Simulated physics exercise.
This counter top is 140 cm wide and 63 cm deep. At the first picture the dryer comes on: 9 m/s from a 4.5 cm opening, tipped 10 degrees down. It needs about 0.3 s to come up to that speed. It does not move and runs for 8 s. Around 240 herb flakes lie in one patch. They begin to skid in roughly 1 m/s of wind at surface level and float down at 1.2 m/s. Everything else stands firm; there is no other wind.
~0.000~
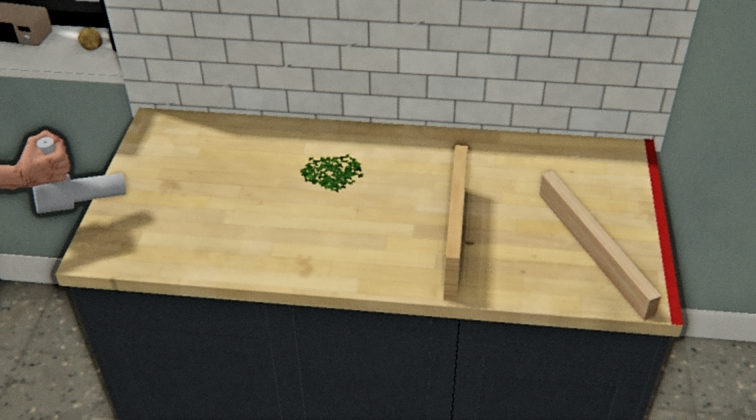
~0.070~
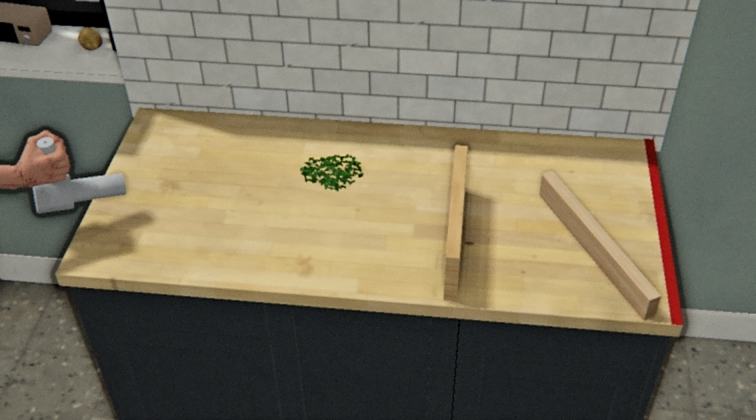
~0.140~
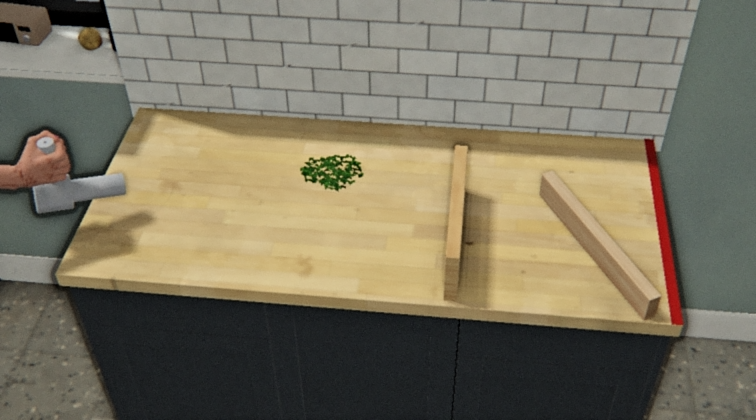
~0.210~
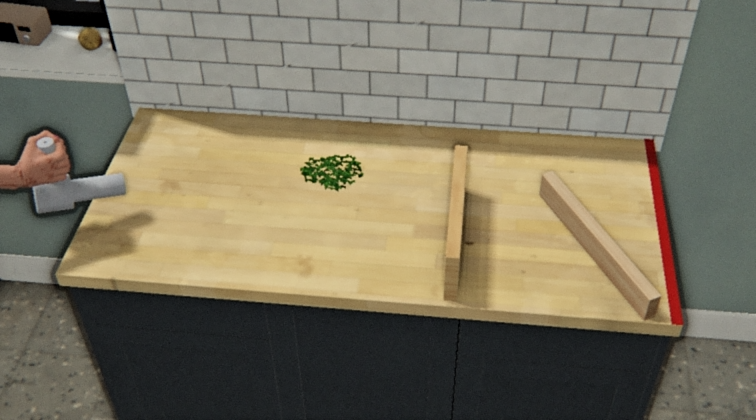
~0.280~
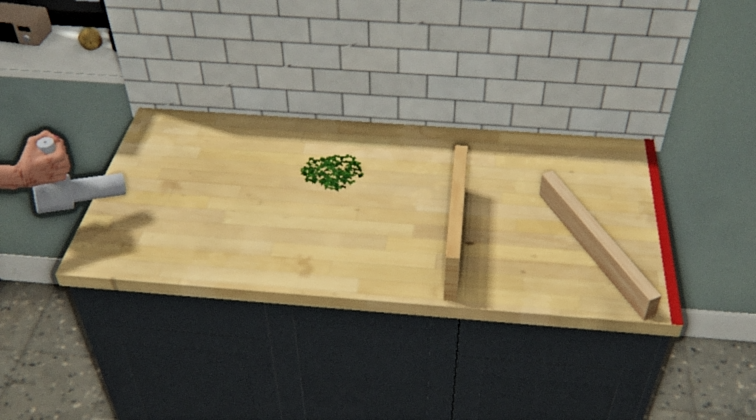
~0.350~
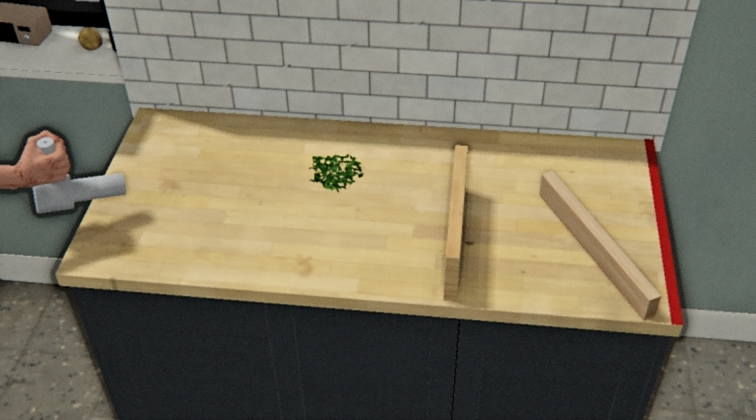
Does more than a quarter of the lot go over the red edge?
As for a quarter going over the red edge: Yes.
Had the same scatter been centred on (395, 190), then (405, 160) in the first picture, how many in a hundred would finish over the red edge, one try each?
In that order: 60 %, 100 %.
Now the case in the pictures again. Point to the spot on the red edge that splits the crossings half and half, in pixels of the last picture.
Near (657, 163).
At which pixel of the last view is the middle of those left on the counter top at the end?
At about (455, 195).
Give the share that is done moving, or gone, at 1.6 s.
About 40 %.
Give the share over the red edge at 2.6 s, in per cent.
About 70 %.
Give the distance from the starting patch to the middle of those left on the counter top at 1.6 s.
About 45 cm.
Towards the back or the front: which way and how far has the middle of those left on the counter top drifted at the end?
Towards the front, some 5 cm.
After 1.6 s, 47 % are over the red edge; the middle of those still in play is near (528, 177); 44 % have settled or left.
After 2.6 s, 67 % are over the red edge; the middle of those still in play is near (455, 191); 73 % have settled or left.
After 4.4 s, 72 % are over the red edge; the middle of those still in play is near (455, 194); 83 % have settled or left.
After 8.0 s, at the end, 75 % are over the red edge; the middle of those still in play is near (455, 195).
